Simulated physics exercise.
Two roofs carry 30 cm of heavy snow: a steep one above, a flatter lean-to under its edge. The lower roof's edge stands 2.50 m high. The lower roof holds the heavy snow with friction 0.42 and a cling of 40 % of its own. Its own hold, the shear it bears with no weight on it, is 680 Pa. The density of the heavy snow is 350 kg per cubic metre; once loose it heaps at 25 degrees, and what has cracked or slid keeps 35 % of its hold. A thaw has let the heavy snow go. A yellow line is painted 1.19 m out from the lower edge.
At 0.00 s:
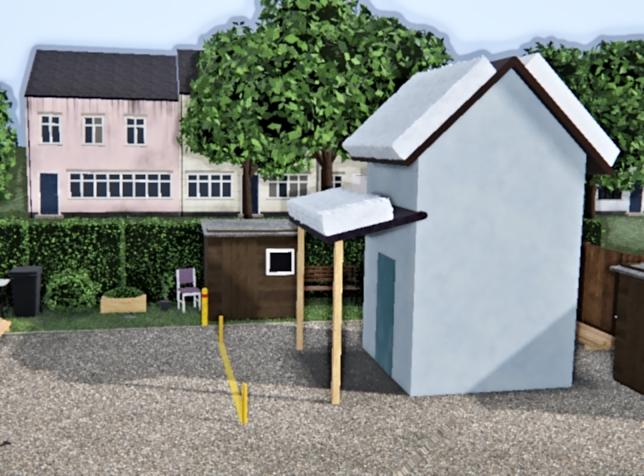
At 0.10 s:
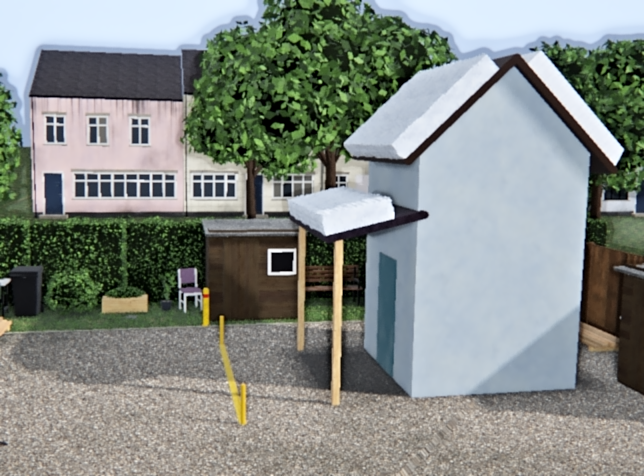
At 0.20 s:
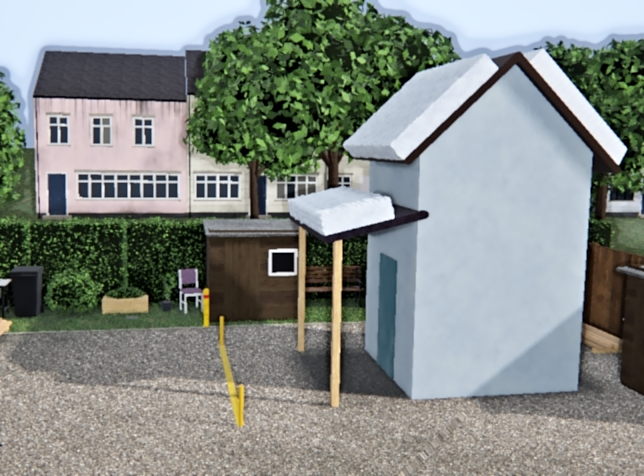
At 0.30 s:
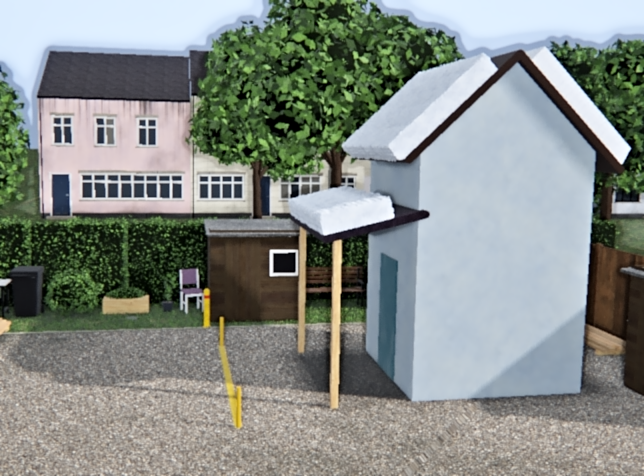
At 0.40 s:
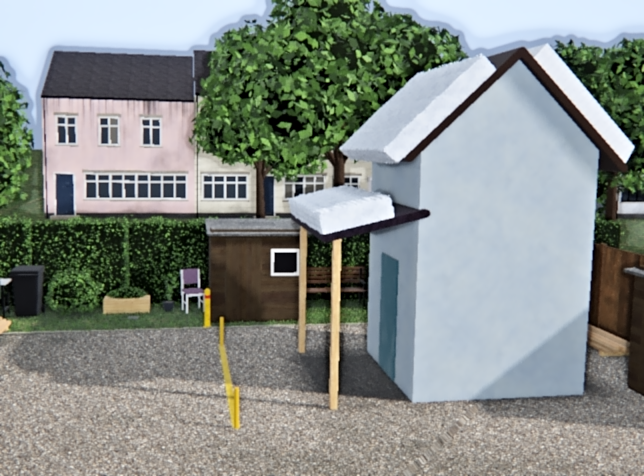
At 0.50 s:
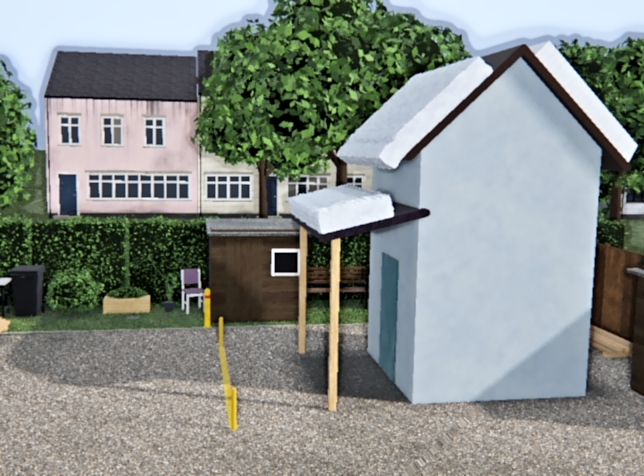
Thick snow slipping slightly down the steep left roof slope of a pale blue building, above a snow-covered lean-to on wooden posts.
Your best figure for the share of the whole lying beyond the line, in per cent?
Close to 16 per cent.
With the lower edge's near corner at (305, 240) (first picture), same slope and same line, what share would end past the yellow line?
It would be near 7 %.
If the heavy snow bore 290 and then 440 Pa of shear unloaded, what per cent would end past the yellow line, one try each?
In turn about 40 %, 35 %.
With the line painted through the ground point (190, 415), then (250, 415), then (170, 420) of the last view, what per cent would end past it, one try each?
In that order: 5 %, 20 %, 1 %.
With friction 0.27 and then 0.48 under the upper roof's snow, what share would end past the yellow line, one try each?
In turn about 40 %, 25 %.
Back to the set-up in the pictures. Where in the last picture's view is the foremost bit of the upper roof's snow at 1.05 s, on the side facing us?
Around (346, 197).
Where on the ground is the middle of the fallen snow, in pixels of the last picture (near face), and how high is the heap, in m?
Around (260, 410); it stands about 0.3 m.
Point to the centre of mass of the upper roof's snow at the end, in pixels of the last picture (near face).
Around (300, 312).
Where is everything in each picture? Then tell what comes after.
In the first picture, leading edge of the heavy snow at (403, 154).
In the second picture, leading edge of the heavy snow at (403, 154), its middle shifted 9 mm.
In the third picture, leading edge of the heavy snow at (402, 154), its middle shifted 3.6 cm, 2 % of it past the upper edge, in one piece.
In the fourth picture, leading edge of the heavy snow at (400, 153), its middle shifted 8.2 cm, 5 % of it past the upper edge, in one piece.
In the fifth picture, leading edge of the heavy snow at (397, 141), its middle shifted 15 cm, 8 % of it past the upper edge, in one piece.
In the sixth picture, leading edge of the heavy snow at (390, 142), its middle shifted 24 cm, 13 % of it past the upper edge, cracking.
After 1.05 s, none is below the lower edge and 0 % is past the line.
After 1.70 s, 1 % is below the lower edge and 0 % is past the line.
After 2.35 s, 39 % is below the lower edge and 9 % is past the line.
After 3.00 s, 52 % is below the lower edge and 16 % is past the line.
After 3.60 s, at the end, 52 % is below the lower edge and 16 % is past the line.
